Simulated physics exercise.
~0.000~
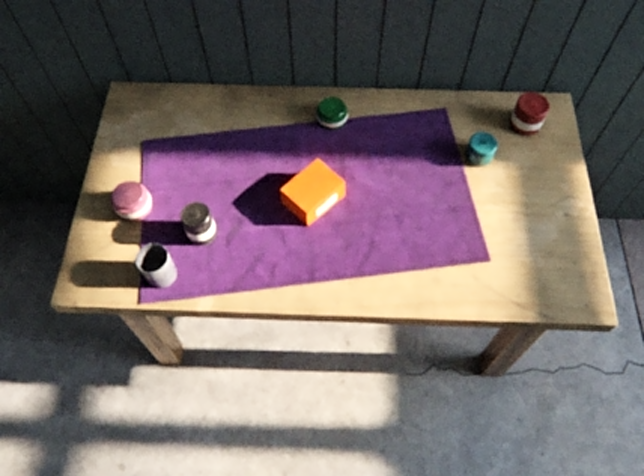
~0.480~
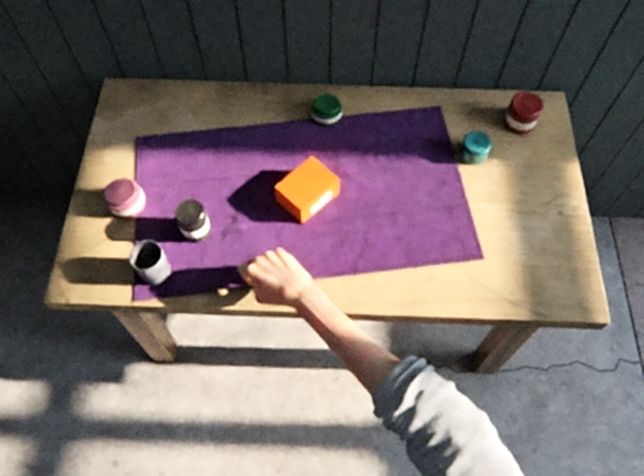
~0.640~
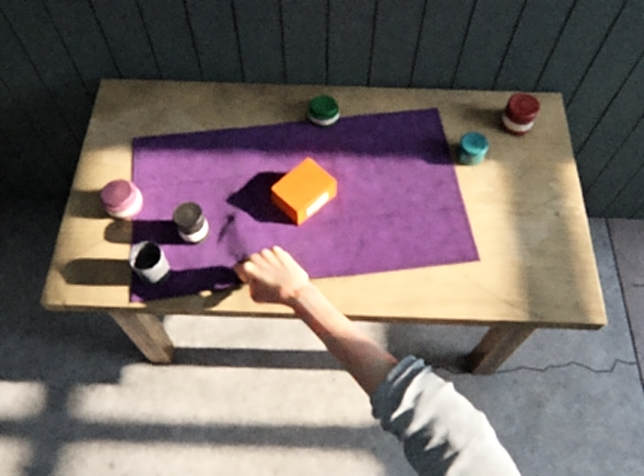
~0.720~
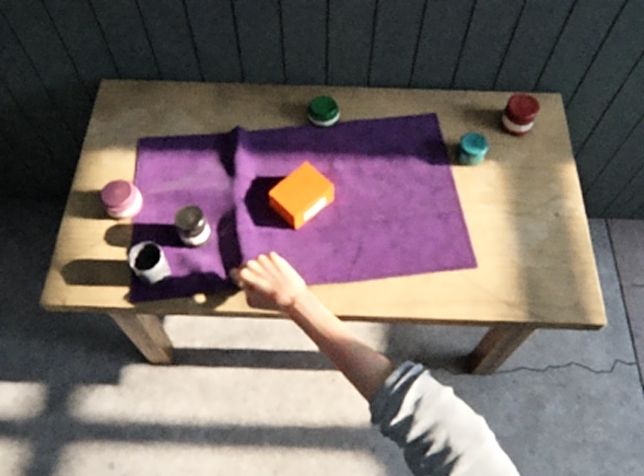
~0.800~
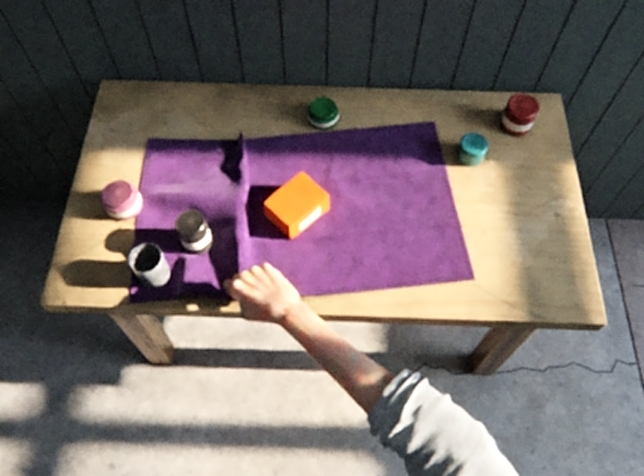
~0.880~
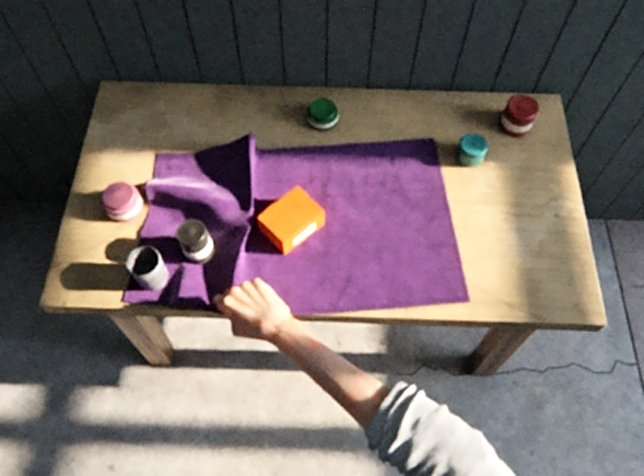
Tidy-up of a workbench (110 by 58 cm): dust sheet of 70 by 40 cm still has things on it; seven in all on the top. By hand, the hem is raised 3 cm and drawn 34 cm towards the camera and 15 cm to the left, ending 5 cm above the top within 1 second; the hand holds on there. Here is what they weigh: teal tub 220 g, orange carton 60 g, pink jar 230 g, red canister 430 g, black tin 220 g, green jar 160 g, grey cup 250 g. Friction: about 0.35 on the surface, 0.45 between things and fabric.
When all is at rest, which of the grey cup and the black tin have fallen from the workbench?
In the end looks like the grey cup is done for; looks like the black tin is done for.
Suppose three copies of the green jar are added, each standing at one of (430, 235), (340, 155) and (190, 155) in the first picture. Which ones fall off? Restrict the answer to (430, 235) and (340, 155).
Taking them as listed: Is lost, then is lost.
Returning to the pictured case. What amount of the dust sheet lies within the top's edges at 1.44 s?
I'd say close to 5 per cent of it.
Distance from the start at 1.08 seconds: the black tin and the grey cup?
Black tin: 10 cm; grey cup: 4 cm.
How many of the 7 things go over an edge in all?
My count is 3.
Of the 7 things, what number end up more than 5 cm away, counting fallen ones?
That comes to 3 of the things.
By 1.1 s, 80 % of the dust sheet is still over the top; black tin 12 cm off its start, grey cup 3 cm off its start, orange carton 17 cm off its start.
By 1.3 s, 45 % of the dust sheet is still over the top; black tin 23 cm off its start, grey cup 12 cm off its start, orange carton 29 cm off its start.
By 1.4 s, 5 % of the dust sheet is still over the top; black tin over the edge, grey cup over the edge, orange carton over the edge.
By 1.6 s, 0 % of the dust sheet is still over the top; black tin over the edge, grey cup over the edge, orange carton over the edge.
By 3.2 s, 0 % of the dust sheet is still over the top; black tin over the edge, grey cup over the edge, orange carton over the edge.
